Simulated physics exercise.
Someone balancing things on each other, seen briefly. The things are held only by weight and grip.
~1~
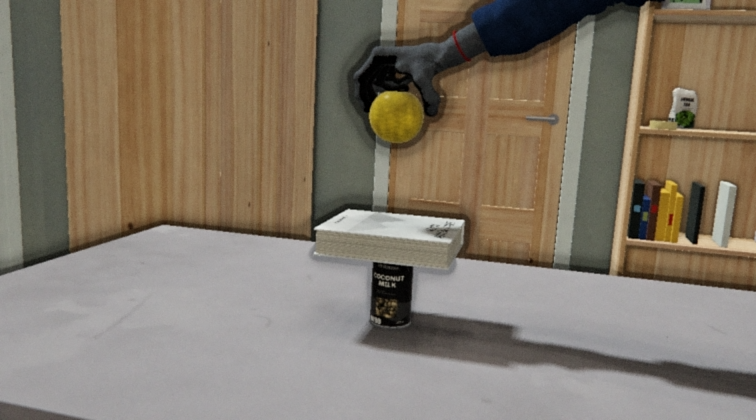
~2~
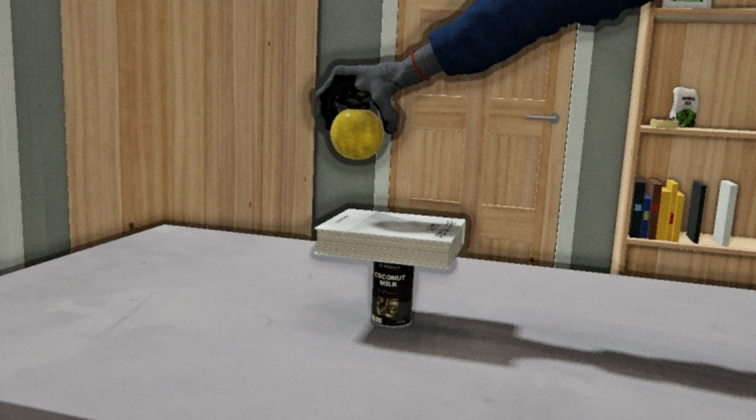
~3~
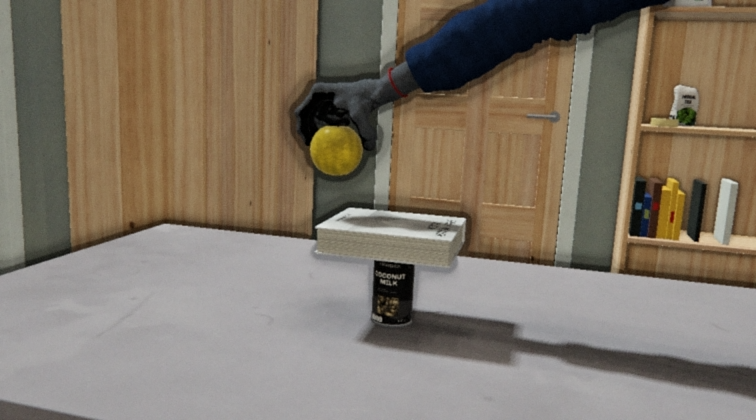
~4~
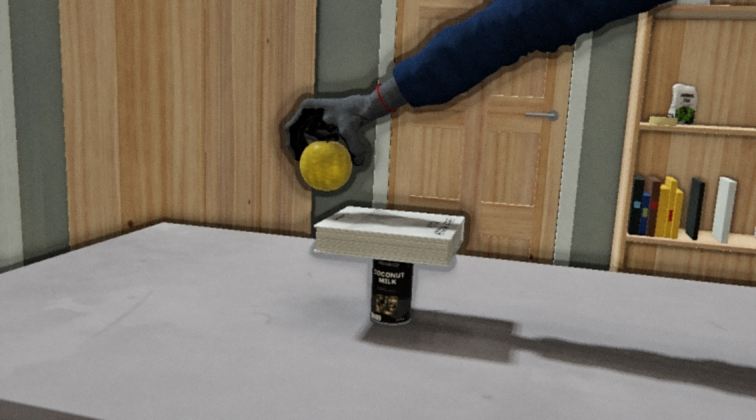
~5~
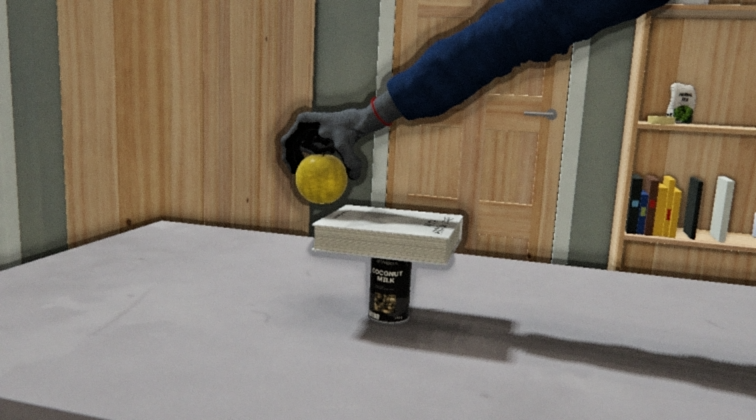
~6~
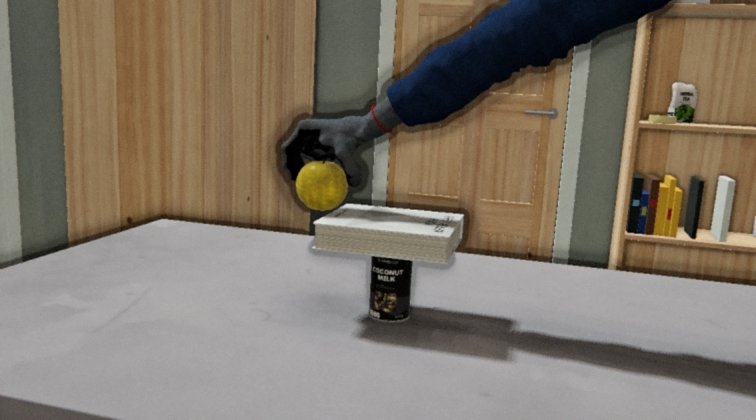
Yellow apple in a gloved hand moving left and down to the left end of a book balanced on a black tin.
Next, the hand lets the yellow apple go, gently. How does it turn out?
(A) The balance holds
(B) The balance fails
The balance fails.
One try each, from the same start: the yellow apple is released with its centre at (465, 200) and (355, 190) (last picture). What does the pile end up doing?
First try: The pile topples; second try: It stands firm.
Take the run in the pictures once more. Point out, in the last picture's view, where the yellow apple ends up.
Roughly at pixel (282, 278).
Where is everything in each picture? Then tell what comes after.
The first picture shows on its way; yellow apple (397, 116); black tin (392, 286).
The second picture shows on its way; yellow apple (357, 134); black tin (393, 286).
The third picture shows on its way; yellow apple (337, 150); black tin (393, 285).
The fourth picture shows on its way; yellow apple (326, 165); black tin (392, 283).
The fifth picture shows on its way; yellow apple (322, 178); black tin (390, 282).
The sixth picture shows set down, still held; yellow apple (322, 185); black tin (391, 281).
Then, 0.30 s on from there, yellow apple now fallen.
Then, 0.40 s on from there, things are still on the move.
In the end, fallen, yellow apple; the other 2 unmoved. At the end, from the last picture's camera, yellow apple near (282, 278). The pile gives way.
